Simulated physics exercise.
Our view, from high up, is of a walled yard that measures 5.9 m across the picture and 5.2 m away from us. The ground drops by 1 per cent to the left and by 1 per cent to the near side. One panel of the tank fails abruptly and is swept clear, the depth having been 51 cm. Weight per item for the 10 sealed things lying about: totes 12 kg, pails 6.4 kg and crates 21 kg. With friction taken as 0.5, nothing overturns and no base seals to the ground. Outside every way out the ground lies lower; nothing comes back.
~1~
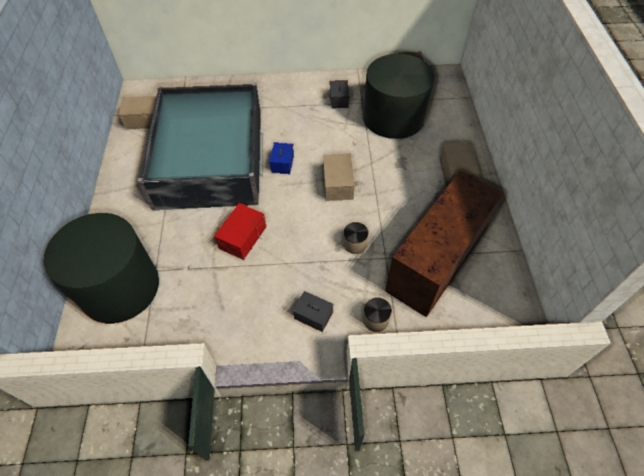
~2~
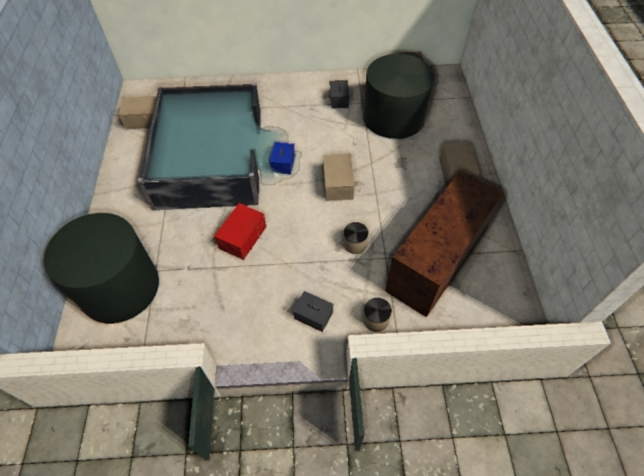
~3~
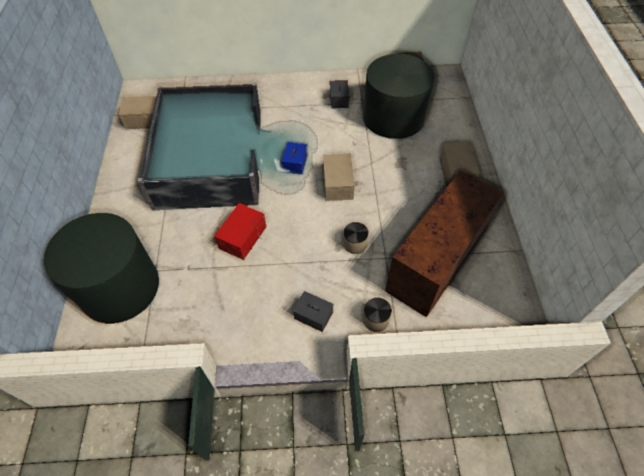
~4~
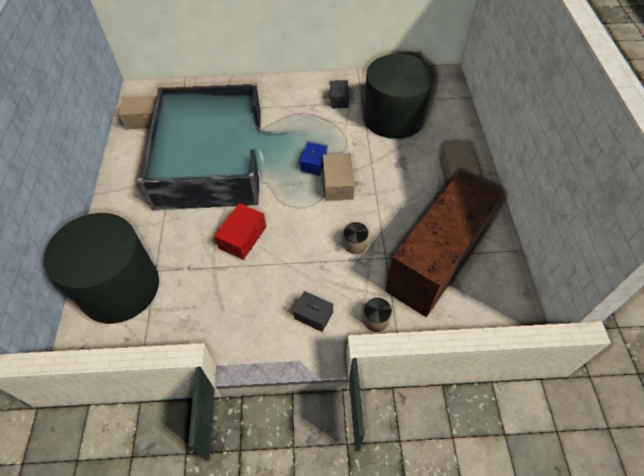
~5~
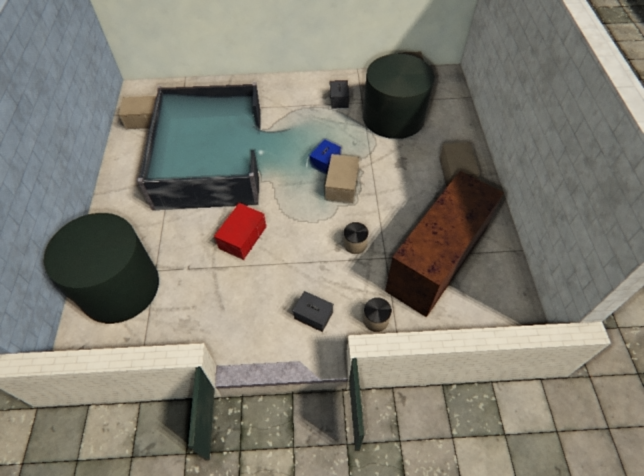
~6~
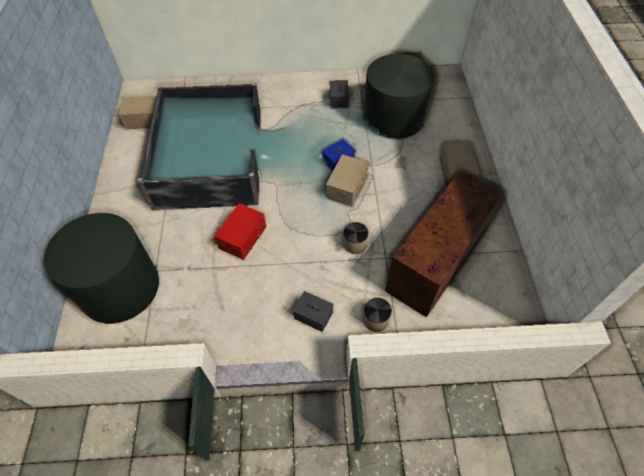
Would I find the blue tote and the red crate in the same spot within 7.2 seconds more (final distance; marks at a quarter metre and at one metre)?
Well, the blue tote goes a great distance, and as for the red crate, it remains nearly still.
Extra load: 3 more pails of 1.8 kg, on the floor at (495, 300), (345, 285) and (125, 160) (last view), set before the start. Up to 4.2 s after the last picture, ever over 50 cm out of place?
First outside the limit, then outside the limit, then inside the limit.
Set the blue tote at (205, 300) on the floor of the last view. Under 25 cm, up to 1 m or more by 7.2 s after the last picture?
It holds its place.
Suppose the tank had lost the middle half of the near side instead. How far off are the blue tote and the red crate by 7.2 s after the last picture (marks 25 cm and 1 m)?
Log: Blue tote negligible displacement; red crate small displacement.
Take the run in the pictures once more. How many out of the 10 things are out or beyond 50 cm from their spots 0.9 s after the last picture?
Tally at that time: 2.
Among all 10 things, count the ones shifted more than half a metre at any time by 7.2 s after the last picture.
Tally: 5.
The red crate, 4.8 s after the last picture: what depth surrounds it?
About 1 cm.
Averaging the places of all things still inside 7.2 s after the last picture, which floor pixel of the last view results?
About (358, 209).
Then, 0.9 s after the last picture the blue tote is near (428, 159), 2.1 m from its start, aground; the red crate is near (240, 224), 0.0 m from its start, aground; 0 of 10 are out; 0 afloat.
Then, 2.8 s after the last picture the blue tote is near (507, 228), 3.3 m from its start, aground; the red crate is near (240, 224), 0.0 m from its start, aground; 0 of 10 are out; 2 afloat.
Then, 4.8 s after the last picture the blue tote is near (508, 264), 3.5 m from its start, aground; the red crate is near (240, 224), 0.0 m from its start, aground; 0 of 10 are out; 2 afloat.
Then, 7.2 s after the last picture the blue tote is near (508, 264), 3.5 m from its start, aground; the red crate is near (240, 224), 0.0 m from its start, aground; 0 of 10 are out; 0 afloat.
